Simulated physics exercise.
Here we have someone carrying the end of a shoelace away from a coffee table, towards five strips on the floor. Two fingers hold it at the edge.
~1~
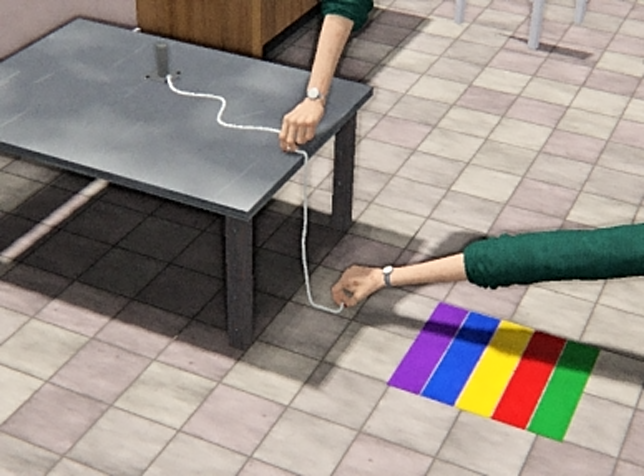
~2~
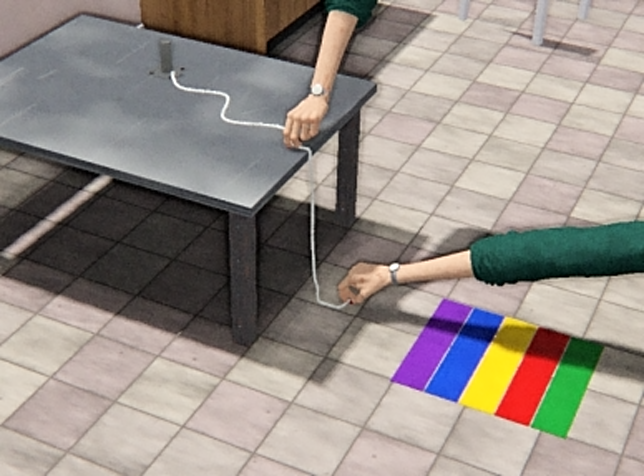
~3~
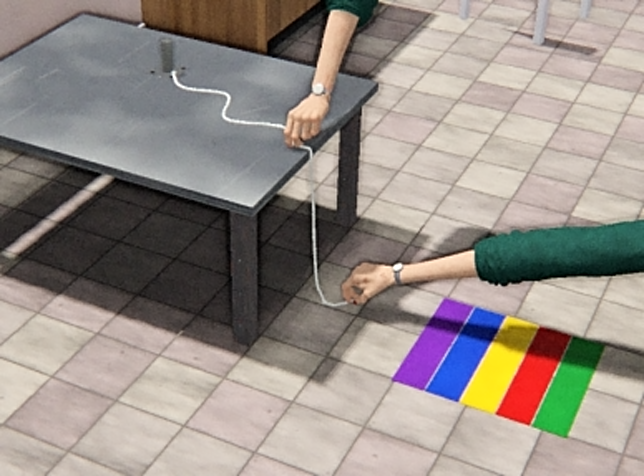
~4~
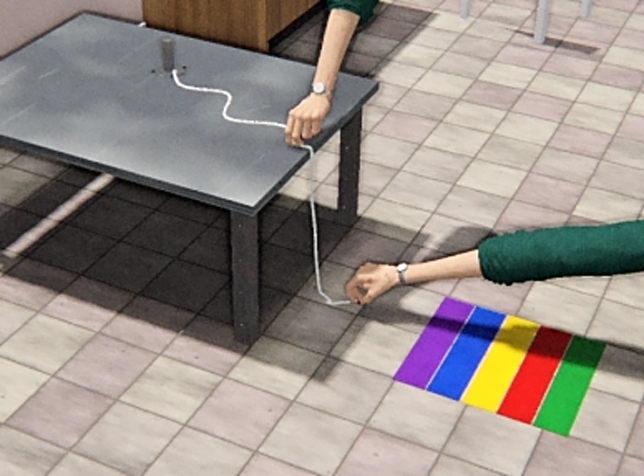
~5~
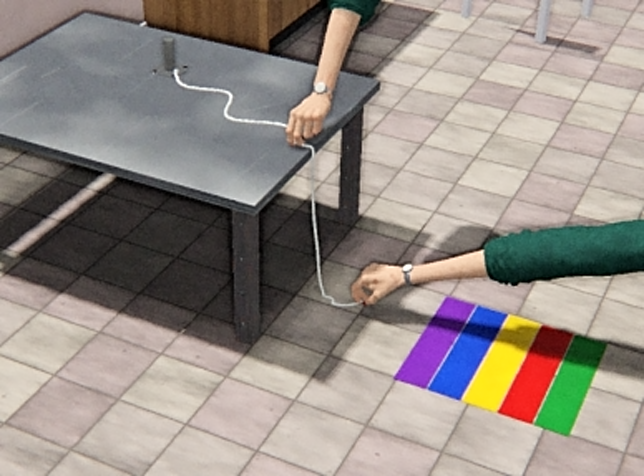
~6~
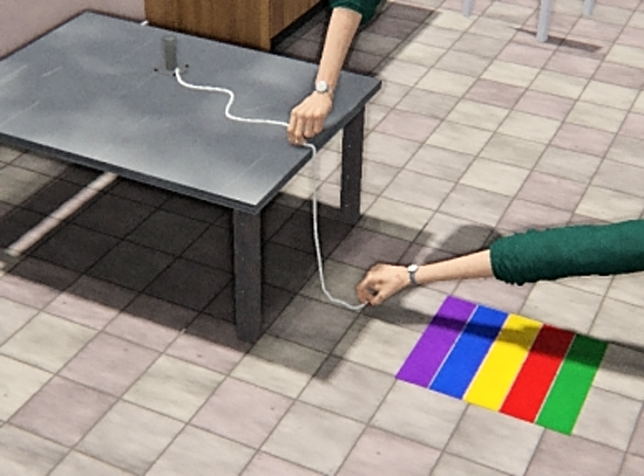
Beside a coffee table, a hand slowly pulls a white lace's end slightly right.
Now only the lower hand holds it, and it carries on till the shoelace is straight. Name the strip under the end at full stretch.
Over yellow.
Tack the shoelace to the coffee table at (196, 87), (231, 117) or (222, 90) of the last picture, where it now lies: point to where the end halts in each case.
About (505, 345), (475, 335) and (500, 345).
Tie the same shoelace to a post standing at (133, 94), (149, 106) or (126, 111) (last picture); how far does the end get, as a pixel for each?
In that order: (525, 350), (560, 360) and (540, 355).
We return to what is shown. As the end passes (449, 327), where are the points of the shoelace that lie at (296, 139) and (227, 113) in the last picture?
Near (322, 163) and (263, 113).
Soon after, end near (449, 327); over purple.
After that, end near (489, 339); over blue.
At the stop, end near (513, 346); over yellow. The end stops over the yellow strip.
